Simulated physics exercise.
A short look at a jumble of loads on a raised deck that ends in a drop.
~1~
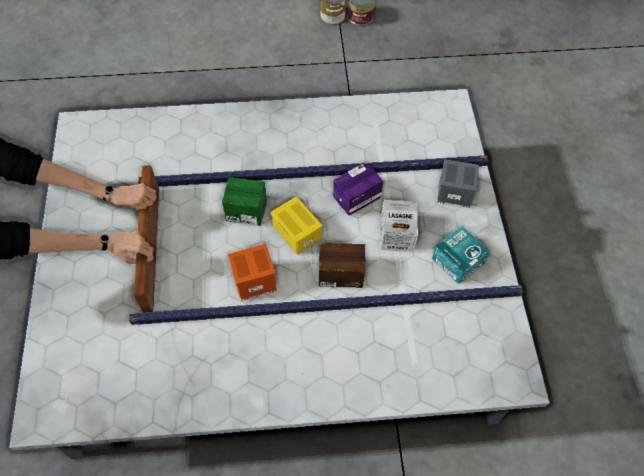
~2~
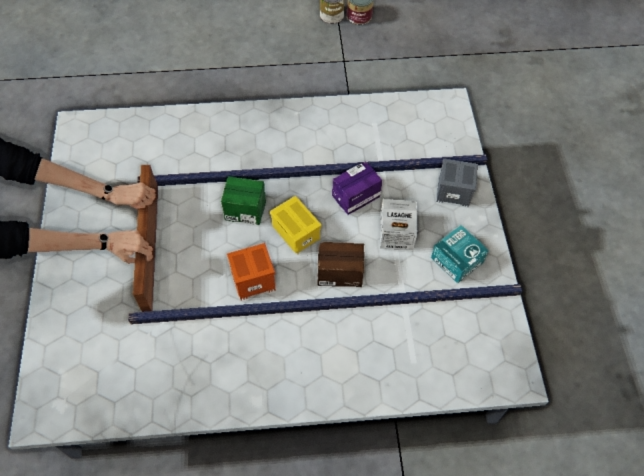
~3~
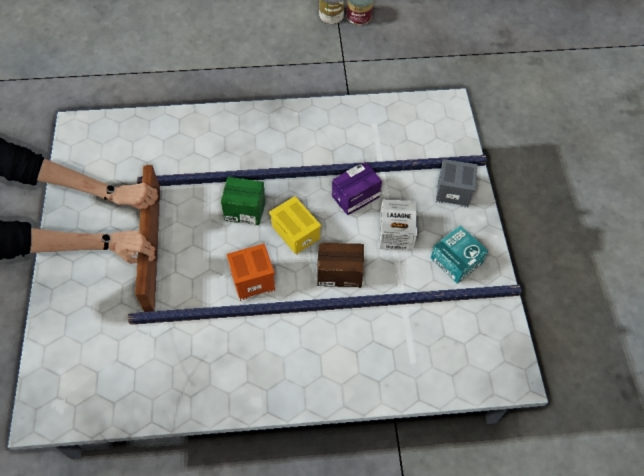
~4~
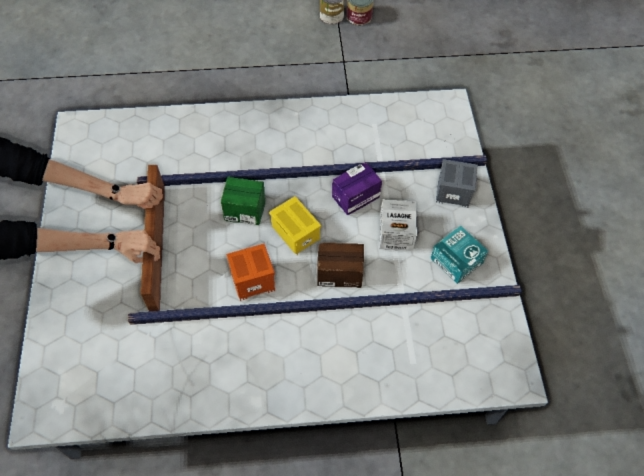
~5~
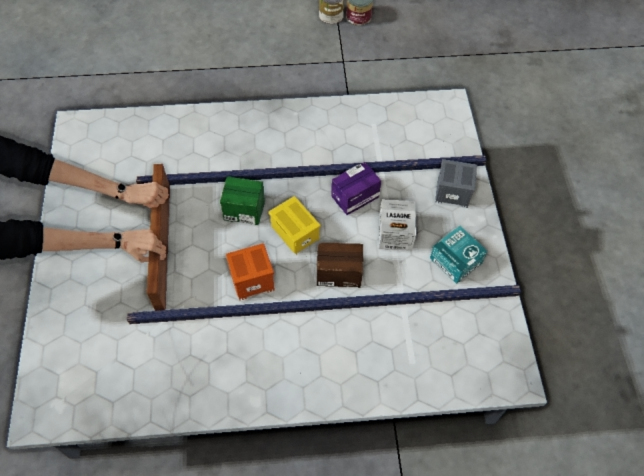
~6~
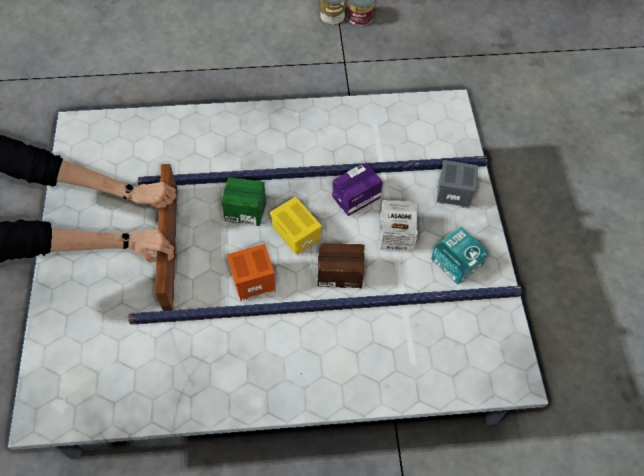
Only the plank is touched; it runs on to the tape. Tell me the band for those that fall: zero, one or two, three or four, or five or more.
The number that fall off is zero.
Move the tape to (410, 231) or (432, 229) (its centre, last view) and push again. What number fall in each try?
In that order 2 and 2.
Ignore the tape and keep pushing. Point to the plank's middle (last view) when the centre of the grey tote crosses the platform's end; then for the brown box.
For the grey tote at (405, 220), for the brown box at (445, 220).
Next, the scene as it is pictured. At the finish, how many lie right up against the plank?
That makes 3.
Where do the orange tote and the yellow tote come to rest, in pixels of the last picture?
The orange tote stops around (420, 265); the yellow tote around (409, 227).
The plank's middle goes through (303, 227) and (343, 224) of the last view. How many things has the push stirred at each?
By then 5, and 5.
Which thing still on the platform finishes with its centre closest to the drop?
That is the turquoise box.
Soon after, none off yet; grey tote at rest near (457, 184); turquoise box at rest near (459, 255); white box at rest near (398, 226).
After that, none off yet; grey tote at rest near (457, 184); turquoise box displaced a little near (466, 255); white box displaced a little near (402, 225).
In the end, the number that fall off is zero.
